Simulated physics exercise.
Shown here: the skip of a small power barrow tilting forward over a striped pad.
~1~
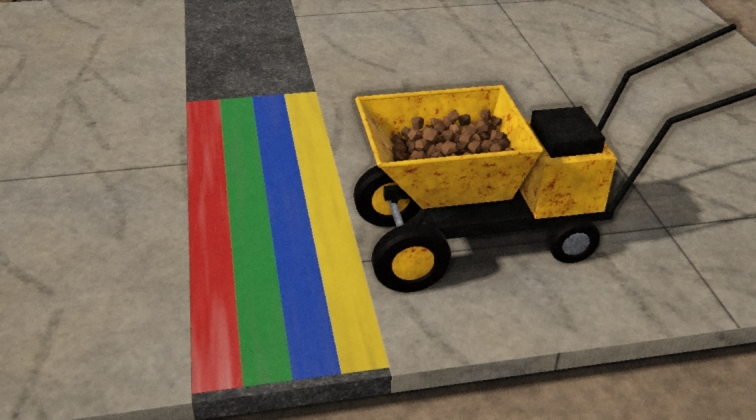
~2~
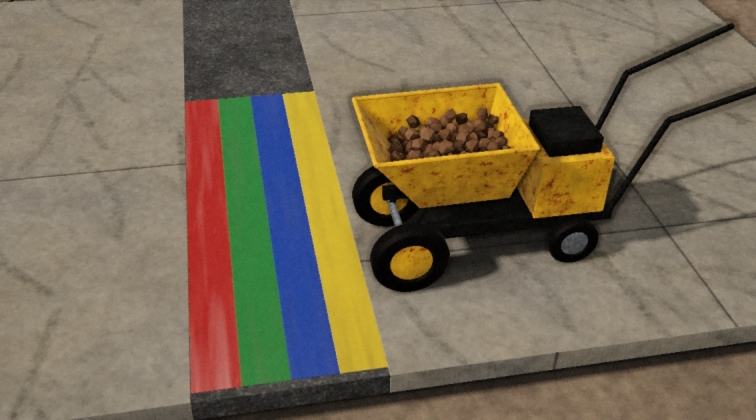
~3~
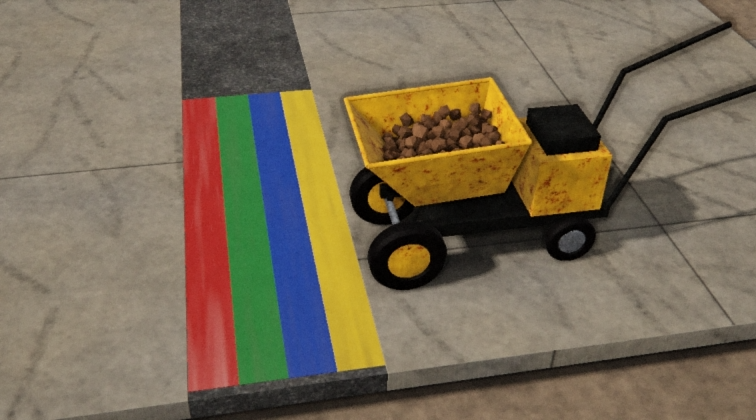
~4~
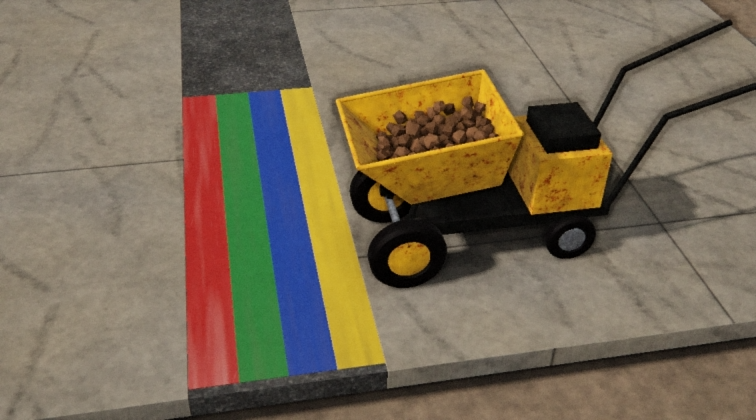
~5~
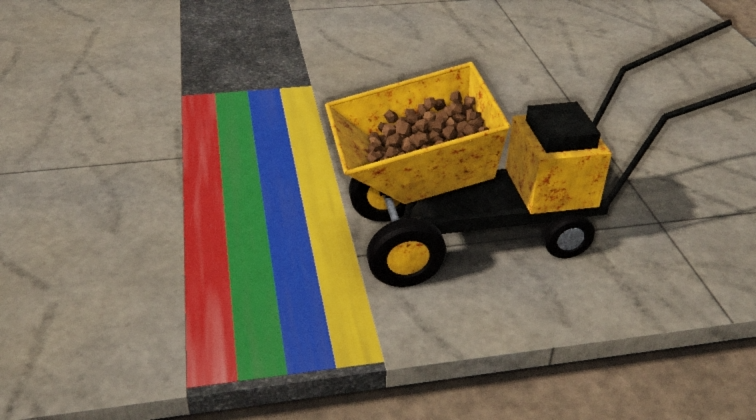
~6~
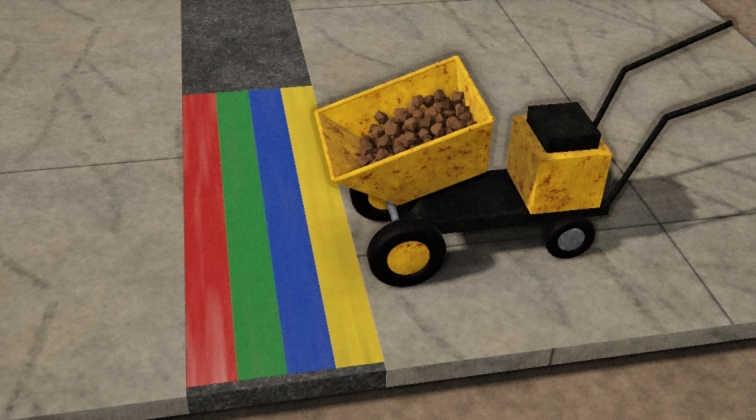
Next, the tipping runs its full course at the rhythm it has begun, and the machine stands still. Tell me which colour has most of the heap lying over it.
Most of the heap lies over green.
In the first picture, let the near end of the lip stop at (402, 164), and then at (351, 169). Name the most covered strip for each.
Going by the pictures, the first try gives the strip in green and the second gives that red strip.
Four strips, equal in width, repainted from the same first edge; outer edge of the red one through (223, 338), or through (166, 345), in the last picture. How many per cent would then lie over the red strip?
Close to 30 percent, and close to 20 percent.
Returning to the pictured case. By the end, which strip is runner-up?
In second place: The strip in red.
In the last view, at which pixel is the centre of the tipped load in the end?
The centre ends up roughly at (232, 261).
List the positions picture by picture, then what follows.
In the first picture, lip of the skip (381, 166), level; top of the load (442, 149), clay clods; yellow strip (355, 324); blue strip (309, 330); green strip (263, 335); red strip (215, 341).
In the second picture, lip of the skip (377, 166), level; top of the load (445, 135).
In the third picture, lip of the skip (368, 167), tipped barely; top of the load (457, 134).
In the fourth picture, lip of the skip (359, 168), tipped a little; top of the load (451, 129).
In the fifth picture, lip of the skip (347, 173), tipped a little; top of the load (451, 125).
In the sixth picture, lip of the skip (334, 181), tipped clearly; top of the load (453, 123); yellow strip (350, 318); blue strip (304, 324); green strip (258, 329); red strip (210, 335).
Just after the last frame, skip tipped steeply; every one in the skip.
A moment on, skip tipped right over; the larger part in the skip; roughly a quarter over the green strip; just a few over the red strip.
Further on, skip tipped right over; roughly a quarter in the skip; just a few over the blue strip; roughly a third over the green strip; roughly a quarter over the red strip; about a tenth off the paint.
When it is over, skip tipped right over; roughly a quarter in the skip; not one over the yellow strip; just a few over the blue strip; roughly a third over the green strip; roughly a quarter over the red strip; about a tenth off the paint.
